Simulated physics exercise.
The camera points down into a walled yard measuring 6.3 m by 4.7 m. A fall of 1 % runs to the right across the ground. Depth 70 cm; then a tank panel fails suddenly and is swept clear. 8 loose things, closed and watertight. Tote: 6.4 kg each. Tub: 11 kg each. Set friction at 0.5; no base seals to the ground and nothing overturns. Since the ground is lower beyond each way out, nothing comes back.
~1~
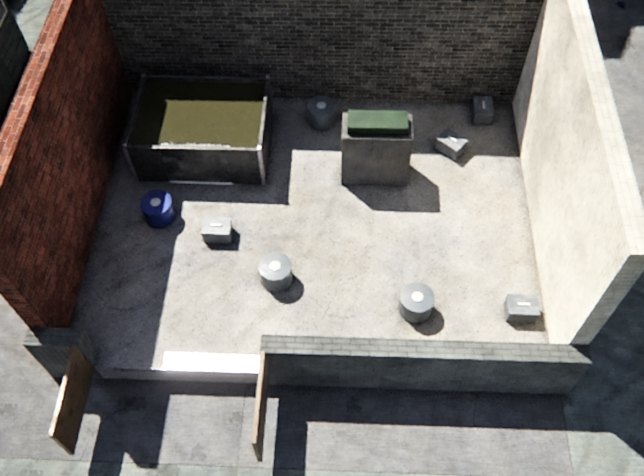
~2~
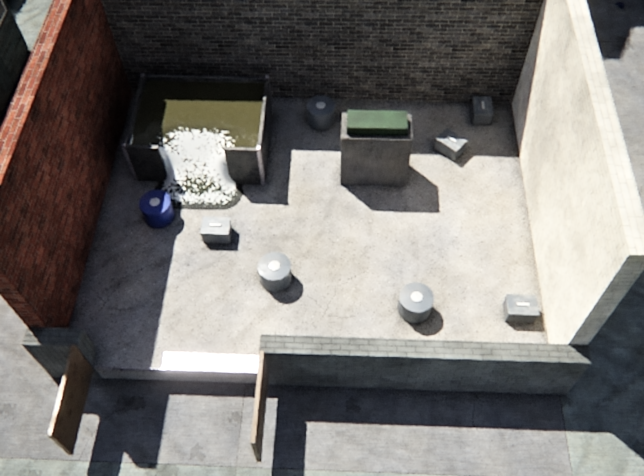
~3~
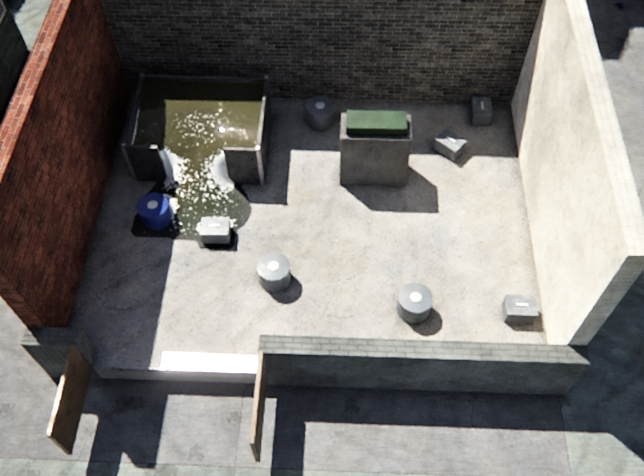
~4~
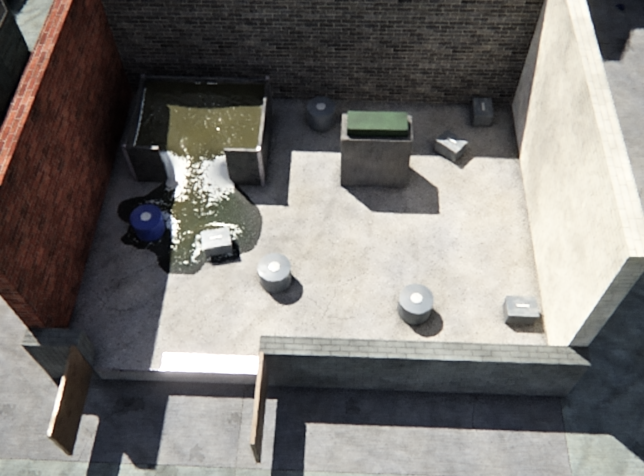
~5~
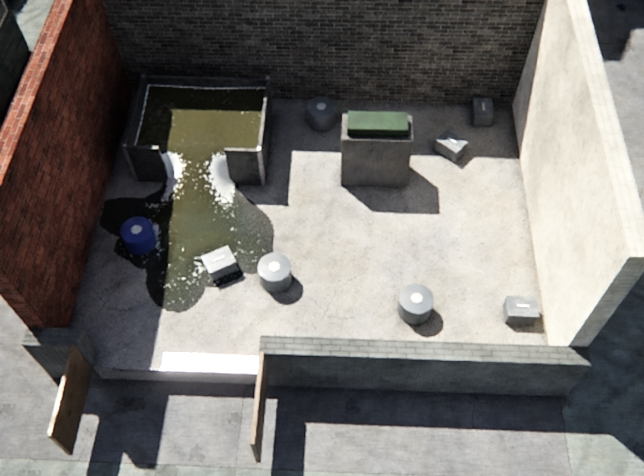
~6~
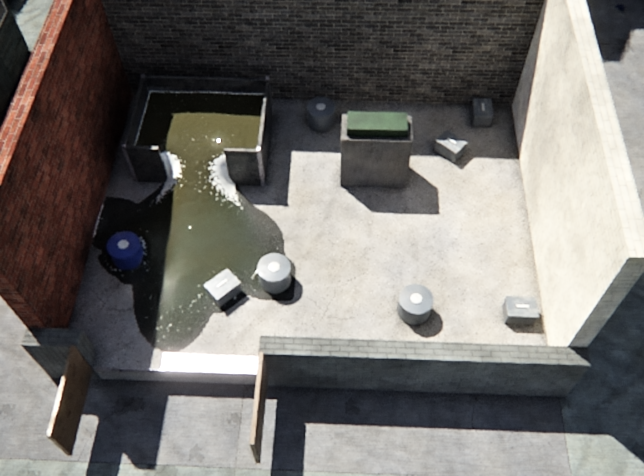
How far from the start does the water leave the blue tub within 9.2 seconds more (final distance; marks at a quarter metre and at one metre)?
The outcome will be a long move.
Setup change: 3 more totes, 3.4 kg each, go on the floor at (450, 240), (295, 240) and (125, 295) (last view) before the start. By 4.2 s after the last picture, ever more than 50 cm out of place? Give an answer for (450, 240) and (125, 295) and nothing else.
Well, the first one is lower and the other higher.
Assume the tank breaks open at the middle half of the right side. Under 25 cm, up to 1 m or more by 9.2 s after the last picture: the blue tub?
Had it gone that way, the blue tub would sit tight.
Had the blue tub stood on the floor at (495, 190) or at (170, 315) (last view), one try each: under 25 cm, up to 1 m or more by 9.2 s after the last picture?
At the first spot it keeps its position; at the second it winds up far off.
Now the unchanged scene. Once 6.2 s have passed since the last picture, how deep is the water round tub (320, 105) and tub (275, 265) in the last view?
Depths: Near 0 cm, then near 3 cm.
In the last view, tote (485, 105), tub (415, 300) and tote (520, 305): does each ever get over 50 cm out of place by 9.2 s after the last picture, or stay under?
In sequence - stayed below the line; stayed below the line; crossed the line.
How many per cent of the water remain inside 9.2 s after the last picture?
Somewhere near 38 percent, give or take.
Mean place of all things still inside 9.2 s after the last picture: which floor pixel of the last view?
(442, 187).
Then, 1.2 s after the last picture the blue tub is near (101, 318), 1.9 m from its start, afloat; 1 of 8 are out; 1 afloat.
Then, 3.8 s after the last picture the blue tub has gone out; 2 of 8 are out; 1 afloat.
Then, 6.2 s after the last picture the blue tub has gone out; 2 of 8 are out; 0 afloat.
Then, 9.2 s after the last picture the blue tub has gone out; 2 of 8 are out; 0 afloat.
